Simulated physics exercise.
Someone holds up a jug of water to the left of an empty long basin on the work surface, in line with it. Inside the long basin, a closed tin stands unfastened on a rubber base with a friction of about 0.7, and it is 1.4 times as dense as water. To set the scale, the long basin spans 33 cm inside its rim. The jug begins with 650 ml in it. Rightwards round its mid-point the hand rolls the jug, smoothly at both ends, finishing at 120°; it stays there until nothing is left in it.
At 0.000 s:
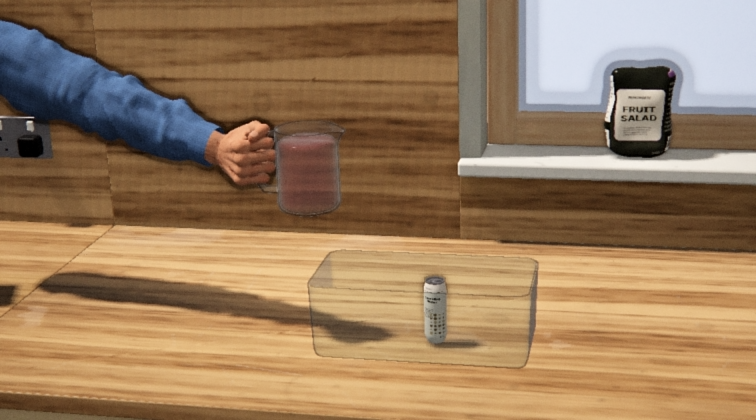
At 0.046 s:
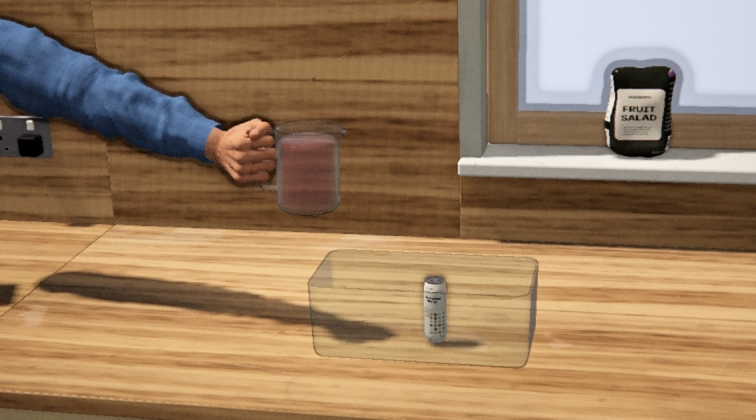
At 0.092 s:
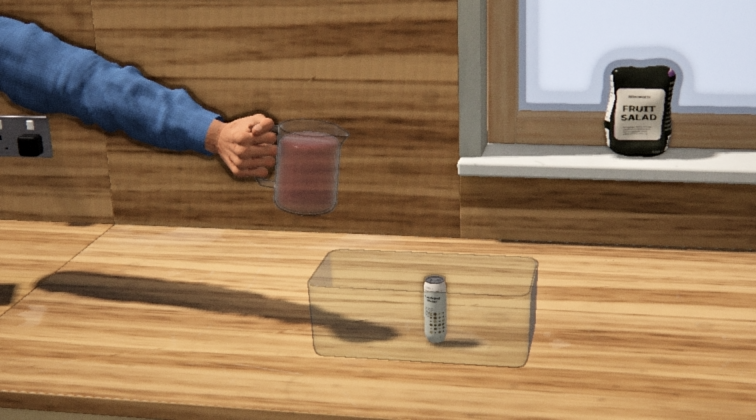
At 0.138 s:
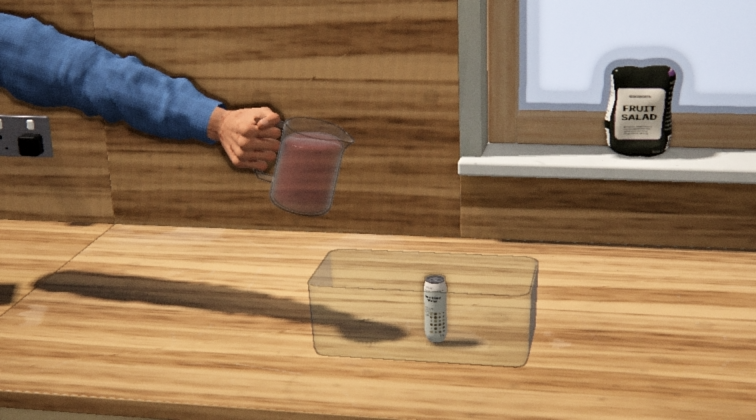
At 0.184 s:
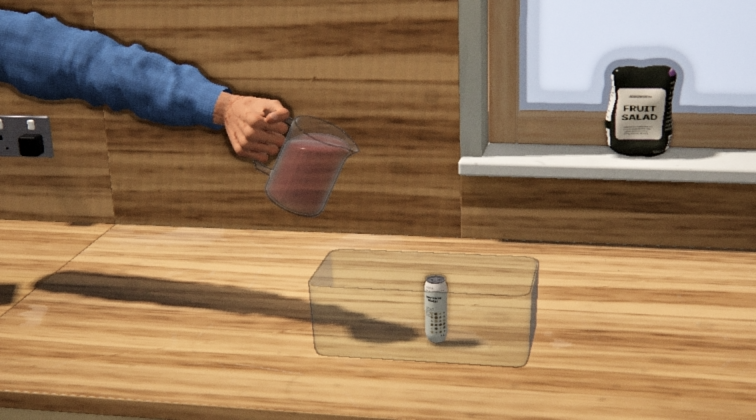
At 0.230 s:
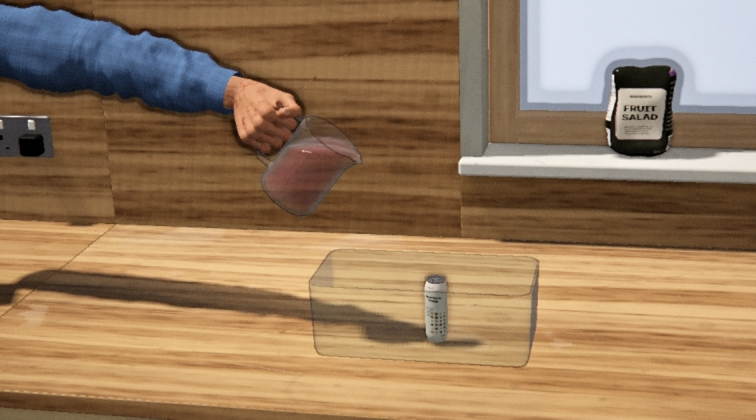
A hand in a blue sleeve tilting a jug of pink liquid rightwards above a clear basin with a small tin inside.
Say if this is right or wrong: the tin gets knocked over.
Wrong, it stays standing.
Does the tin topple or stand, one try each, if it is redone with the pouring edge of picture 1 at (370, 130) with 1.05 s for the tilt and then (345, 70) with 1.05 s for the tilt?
In the first try it comes down; in the second it comes down.
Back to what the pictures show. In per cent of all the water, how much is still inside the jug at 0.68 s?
What remains is about 8 percent of it all.
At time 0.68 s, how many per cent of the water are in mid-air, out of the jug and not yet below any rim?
Something like 16 per cent of the total.
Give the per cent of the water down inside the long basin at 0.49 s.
18 %, give or take.
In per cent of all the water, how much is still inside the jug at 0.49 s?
Close to 52 in a hundred.
After 0.49 s the tilt is 110° and 52 per cent is still to pour; the tin stands where it began.
After 0.68 s the tilt is 120° and 8 per cent is still to pour; the tin stands where it began.
After 0.88 s the tilt is 120° and 0 per cent is still to pour; the tin stands where it began.
After 1.10 s the tilt is 120° and 0 per cent is still to pour; the tin stands where it began.
In the end the tin stands where it began.
